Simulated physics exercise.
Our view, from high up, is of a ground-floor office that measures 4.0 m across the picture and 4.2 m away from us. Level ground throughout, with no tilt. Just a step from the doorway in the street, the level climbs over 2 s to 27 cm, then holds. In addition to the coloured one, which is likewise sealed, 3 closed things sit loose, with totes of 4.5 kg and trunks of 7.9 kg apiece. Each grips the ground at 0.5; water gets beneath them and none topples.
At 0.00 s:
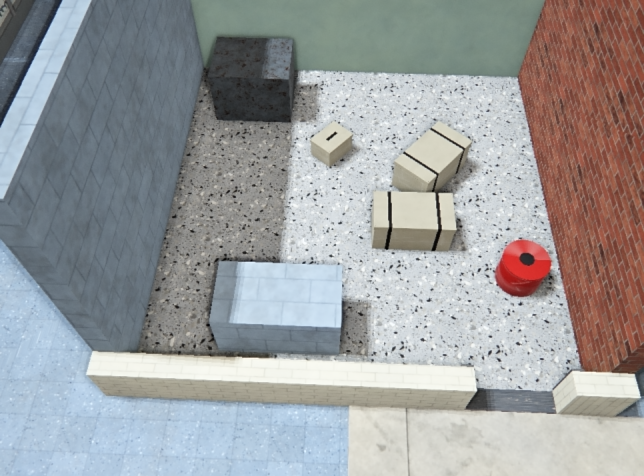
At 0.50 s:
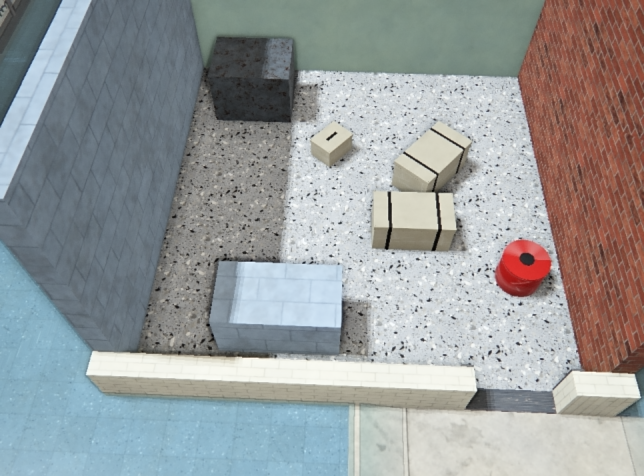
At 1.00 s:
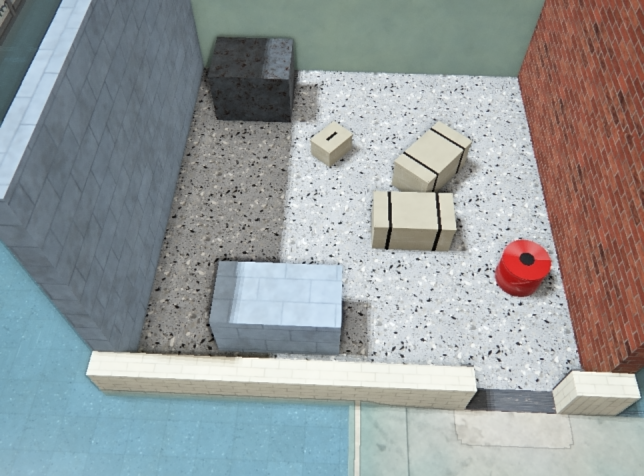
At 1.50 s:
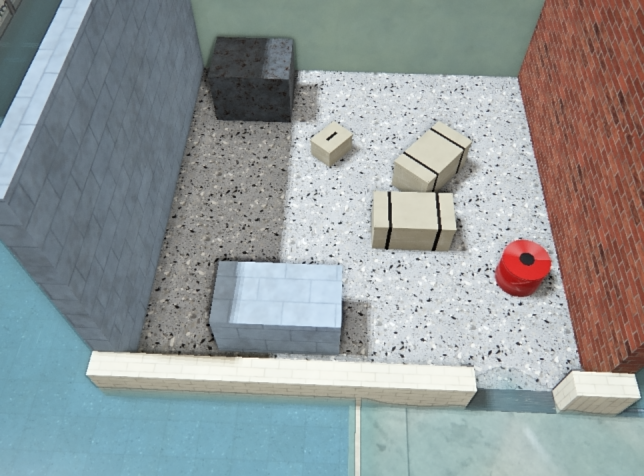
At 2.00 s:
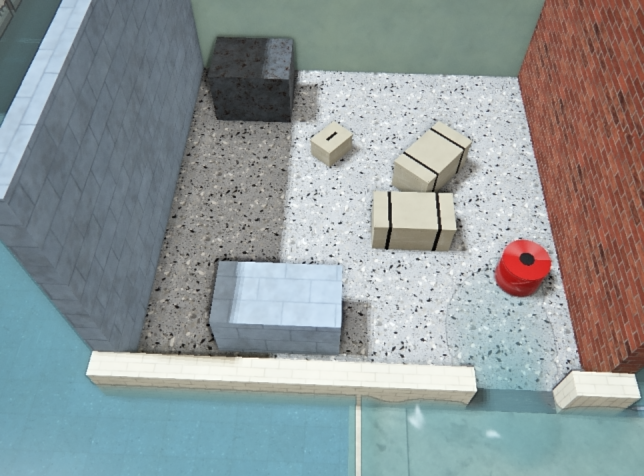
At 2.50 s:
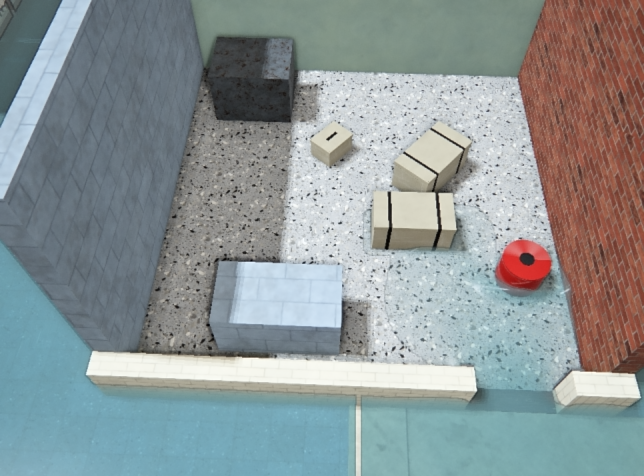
Greenish-blue water spreads over the pavement outside a walled, roofless room seen from high above, then slips through the doorway gap at lower right and fans across the speckled floor near a red tub. Inside, a dark block stands at upper left, a pale blue-grey block at lower left, and cream boxes, some black-banded, near the middle. The tub, boxes and camera all stay still.
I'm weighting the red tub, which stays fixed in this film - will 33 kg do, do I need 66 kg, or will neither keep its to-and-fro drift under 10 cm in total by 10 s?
You need 66 kg.
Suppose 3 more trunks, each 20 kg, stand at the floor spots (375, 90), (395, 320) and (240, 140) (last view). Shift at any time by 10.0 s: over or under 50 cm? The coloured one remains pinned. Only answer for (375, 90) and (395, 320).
The first comes out above the threshold, the second below the threshold.
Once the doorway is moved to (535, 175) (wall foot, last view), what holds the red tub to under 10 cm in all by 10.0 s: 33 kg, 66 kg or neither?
Under that setup, the light option succeeds.
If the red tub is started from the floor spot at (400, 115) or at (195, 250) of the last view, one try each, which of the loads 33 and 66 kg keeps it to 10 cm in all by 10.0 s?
First try, the lighter option suffices; second try, the lighter option suffices.
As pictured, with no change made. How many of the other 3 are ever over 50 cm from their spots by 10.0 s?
I make that 3.
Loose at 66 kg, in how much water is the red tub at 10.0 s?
Something like 8 centimetres.
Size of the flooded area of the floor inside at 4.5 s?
Close to 13 m2, I'd say.
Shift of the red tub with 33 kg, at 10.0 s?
It would be some 30 cm from its spot.
After 3.5 s the red tub would be 22 cm from its start with 33 kg and 0 cm from its start with 66 kg; 11 cm of water round it then.
After 4.5 s the red tub would be 30 cm from its start with 33 kg and 0 cm from its start with 66 kg; 9 cm of water round it then.
After 7.0 s the red tub would be 30 cm from its start with 33 kg and 0 cm from its start with 66 kg; 9 cm of water round it then.
After 10.0 s the red tub would be 30 cm from its start with 33 kg and 0 cm from its start with 66 kg; 8 cm of water round it then.
